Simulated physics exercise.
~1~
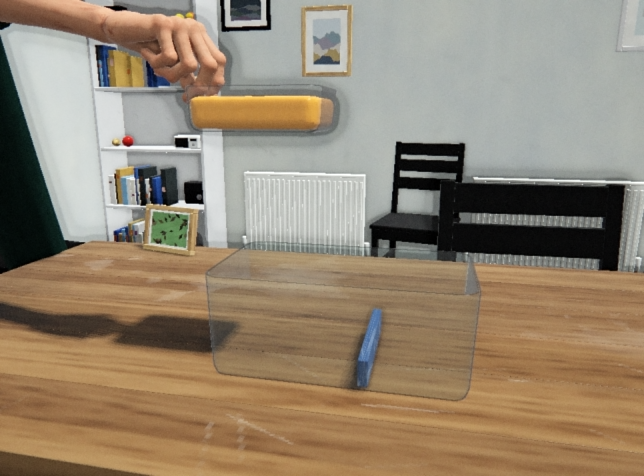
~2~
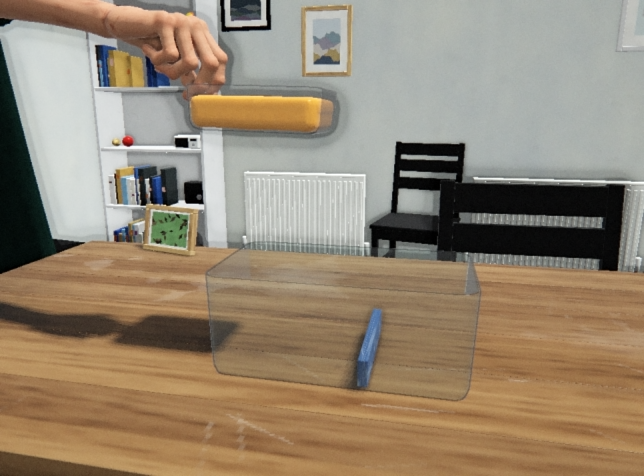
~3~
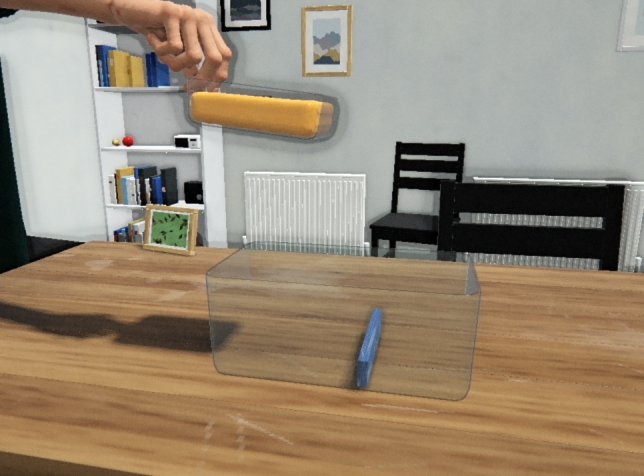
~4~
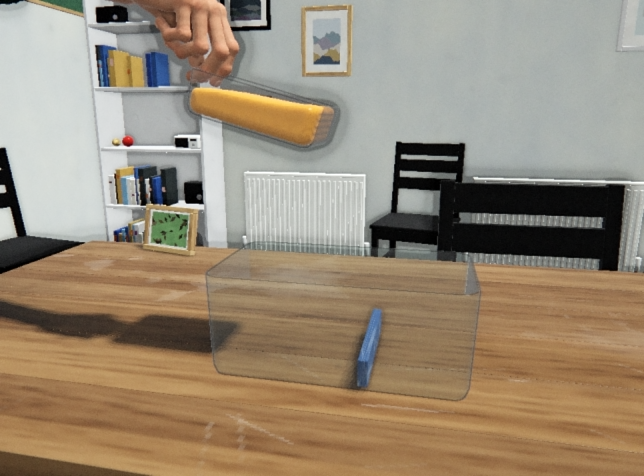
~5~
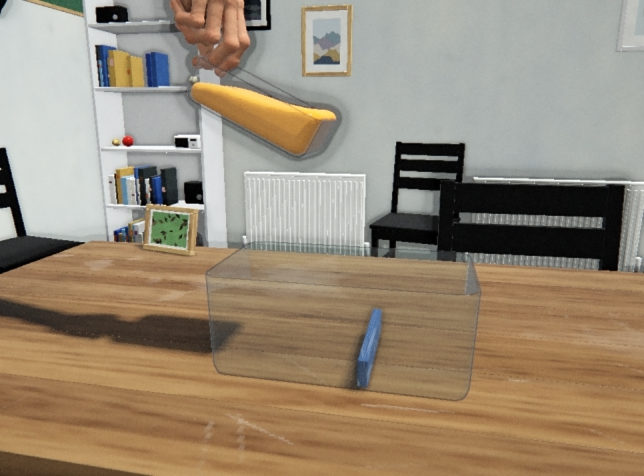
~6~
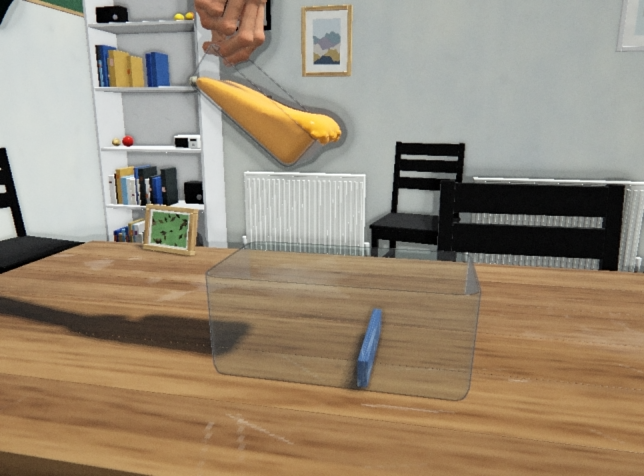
A hand reaches in from the upper left over a wooden table, seen from just above the tabletop in a room with grey walls, a white bookshelf, a radiator and black chairs. It holds a clear oblong tub of orange juice above a long transparent basin with a low blue wall across its floor. The hand rises and tilts the tub steadily down to the right, the juice gathering at the lower end, while the camera stays still.
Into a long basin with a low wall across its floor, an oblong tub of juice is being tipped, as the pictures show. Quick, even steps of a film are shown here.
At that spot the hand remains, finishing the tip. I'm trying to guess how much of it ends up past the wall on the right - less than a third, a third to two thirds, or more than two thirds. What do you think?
The share right of the wall is going to reach a third without passing two thirds.
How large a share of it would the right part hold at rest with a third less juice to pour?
I'd put it at some 30 %.
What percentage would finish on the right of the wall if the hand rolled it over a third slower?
Around 60 percent.
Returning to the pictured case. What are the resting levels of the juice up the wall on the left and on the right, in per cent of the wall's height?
Close to 30 for the left and 40 for the right.
A moment on, the oblong tub is tipped right over and 6 per cent is still to pour, 25 is left of the wall and 35 right of it.
Next, the oblong tub is tipped right over and 0 per cent is still to pour, 35 is left of the wall and 47 right of it.
Then the oblong tub is tipped right over and 0 per cent is still to pour, 45 is left of the wall and 47 right of it.
Later the oblong tub is tipped right over and 0 per cent is still to pour, 47 is left of the wall and 47 right of it.
Finally, 47 per cent lies left of the wall, 47 right of it and 5 outside.
